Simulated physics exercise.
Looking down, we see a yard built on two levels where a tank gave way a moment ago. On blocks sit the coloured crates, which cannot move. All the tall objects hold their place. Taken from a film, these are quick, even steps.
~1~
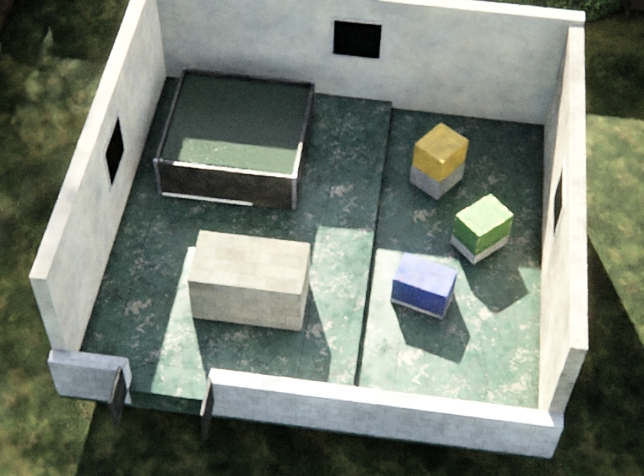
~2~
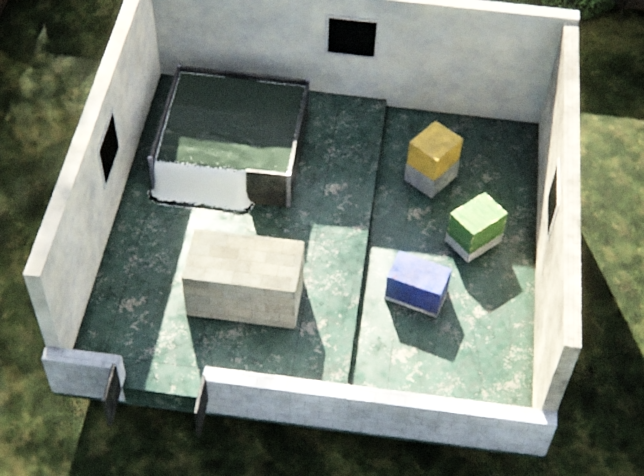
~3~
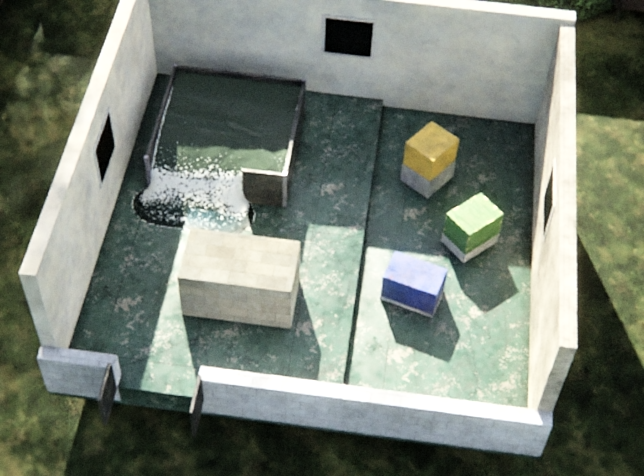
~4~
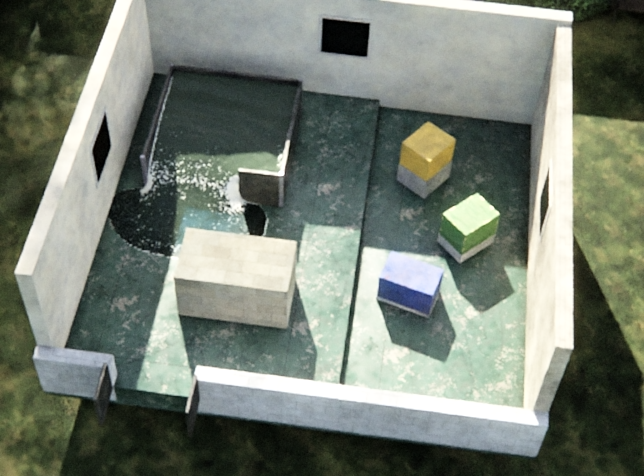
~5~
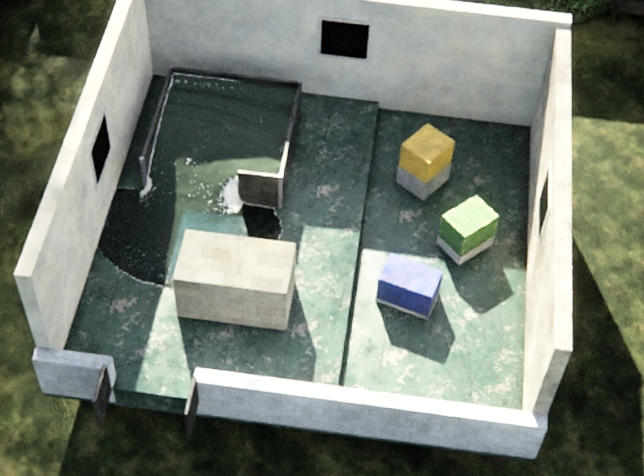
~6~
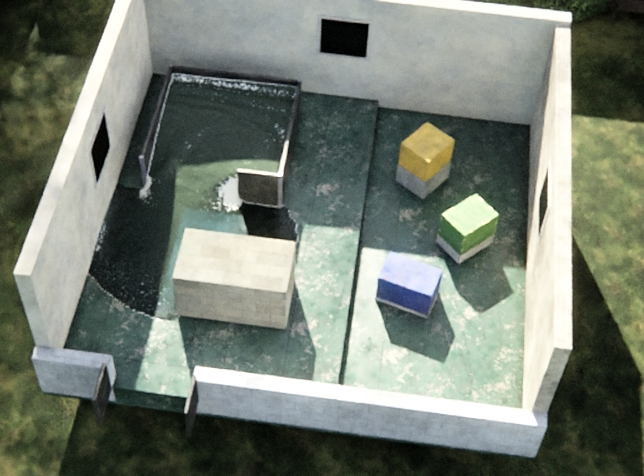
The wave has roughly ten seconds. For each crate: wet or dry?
The green crate is left dry; the yellow crate is left dry; the blue crate is left wet.
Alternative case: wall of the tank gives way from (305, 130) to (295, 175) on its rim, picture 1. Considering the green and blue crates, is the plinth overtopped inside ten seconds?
Green gets drenched; blue gets drenched.
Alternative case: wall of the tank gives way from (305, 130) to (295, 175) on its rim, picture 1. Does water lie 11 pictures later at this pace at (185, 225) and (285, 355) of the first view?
Waterless, waterless.
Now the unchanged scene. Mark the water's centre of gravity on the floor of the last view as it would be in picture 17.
Close to (197, 215).
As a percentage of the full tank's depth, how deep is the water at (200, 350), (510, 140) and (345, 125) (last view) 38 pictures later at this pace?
The three come to some 8, 10 and 0 per cent respectively.
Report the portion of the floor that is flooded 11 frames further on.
About 35 per cent.
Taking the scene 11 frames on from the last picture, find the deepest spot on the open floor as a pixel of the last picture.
Somewhere around pixel (84, 359).
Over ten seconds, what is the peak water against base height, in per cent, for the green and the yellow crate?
70 and 20 per cent, in that order.
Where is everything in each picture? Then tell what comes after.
In the first frame, still water in the open tank at (237, 124).
In the second frame, the front is at (153, 197), out from the gap at (201, 185).
In the third frame, the front is at (137, 203), out from the gap at (198, 186).
In the fourth frame, water pours out at (194, 186) and has run to a hidden place.
In the fifth frame, the front is at a hidden place, out from the gap at (193, 188).
In the sixth frame, water pours out at (193, 187) and has run to (172, 316).
A moment on, water covers 25 % of the floor; the green crate not reached, the yellow crate not reached, the blue crate water round its plinth.
Next, water covers 35 % of the floor; the green crate water round its plinth, the yellow crate not reached, the blue crate water round its plinth.
Then, water covers 60 % of the floor; the green crate water round its plinth, the yellow crate water round its plinth, the blue crate water round its plinth.
Later, water covers 80 % of the floor; the green crate water round its plinth, the yellow crate water round its plinth, the blue crate water round its plinth.
In the end, water covers 90 % of the floor; the green crate stayed above the water, the yellow crate stayed above the water, the blue crate was topped.
